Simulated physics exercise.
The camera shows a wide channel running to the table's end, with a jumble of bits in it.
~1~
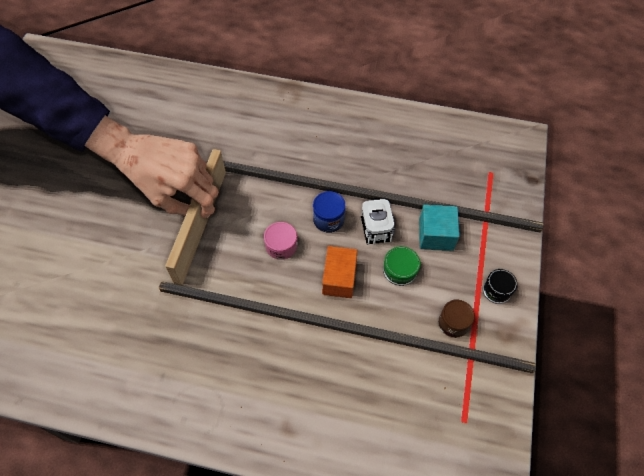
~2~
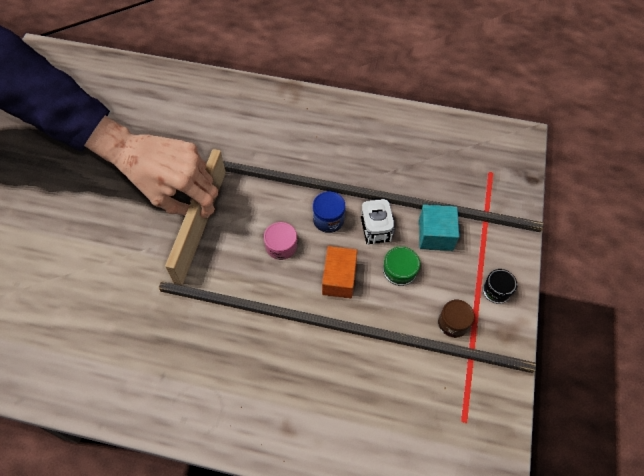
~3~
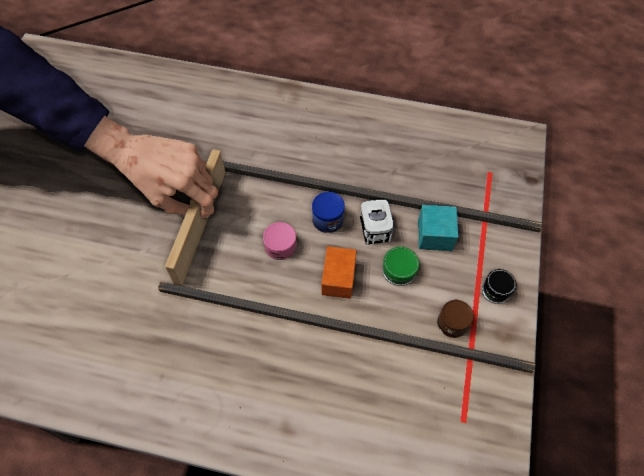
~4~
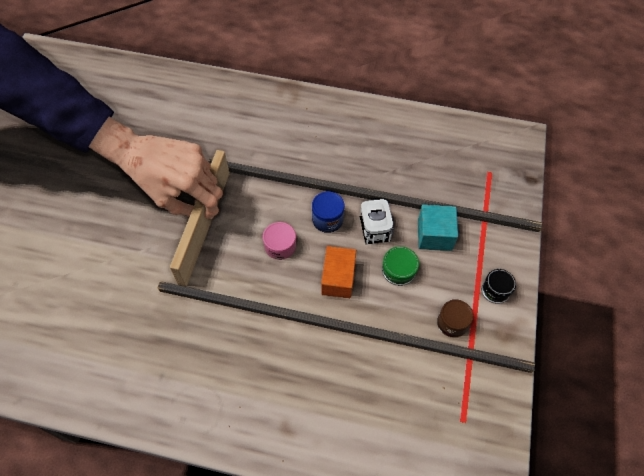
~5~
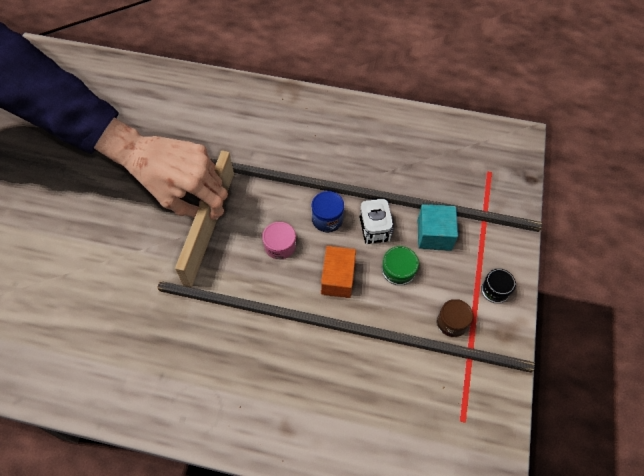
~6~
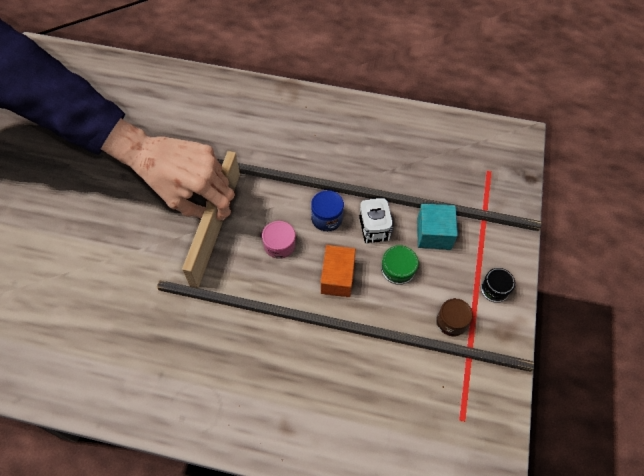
A wooden board, held upright by a hand, slid slightly to the right along a channel on the table, while the colourful blocks and round tubs ahead of it stayed where they were.
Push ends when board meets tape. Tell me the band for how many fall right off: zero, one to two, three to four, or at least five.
Band: One to two.
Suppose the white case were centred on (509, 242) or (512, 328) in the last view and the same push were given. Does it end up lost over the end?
In order, the object goes off, then stays where it is.
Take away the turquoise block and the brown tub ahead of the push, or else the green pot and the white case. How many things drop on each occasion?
The counts would be 1 and 0.
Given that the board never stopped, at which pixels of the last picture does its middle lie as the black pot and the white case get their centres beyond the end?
Around (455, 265), then around (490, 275).
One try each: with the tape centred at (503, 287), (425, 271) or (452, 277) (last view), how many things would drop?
Result per try: 4; 0; 0.
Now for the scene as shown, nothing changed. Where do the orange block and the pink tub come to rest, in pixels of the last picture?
Answer: First (504, 308), after that (496, 278).
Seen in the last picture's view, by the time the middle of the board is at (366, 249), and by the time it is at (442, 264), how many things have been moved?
The counts are 6 and 8.
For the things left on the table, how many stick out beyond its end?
The figure is 2.
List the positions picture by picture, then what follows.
In the first frame, black pot (500, 287); brown tub (456, 319); turquoise block (439, 228); board (198, 215); tape (479, 283).
In the second frame, brown tub (456, 319); white case (377, 222).
In the third frame, turquoise block (438, 228); board (198, 216).
In the fourth frame, black pot (499, 286); blue tub (328, 213).
In the fifth frame, brown tub (455, 318); green pot (400, 266).
In the sixth frame, black pot (498, 285); brown tub (454, 318); turquoise block (437, 227); board (214, 218); tape (477, 282).
Early on, none off yet; black pot at rest near (498, 285); brown tub at rest near (454, 318); turquoise block at rest near (437, 227).
A while later, none off yet; black pot at rest near (498, 285); brown tub at rest near (454, 318); turquoise block travelled about its own width near (478, 232).
Finally, the number that fall off is one or two; lost, turquoise block and black pot.
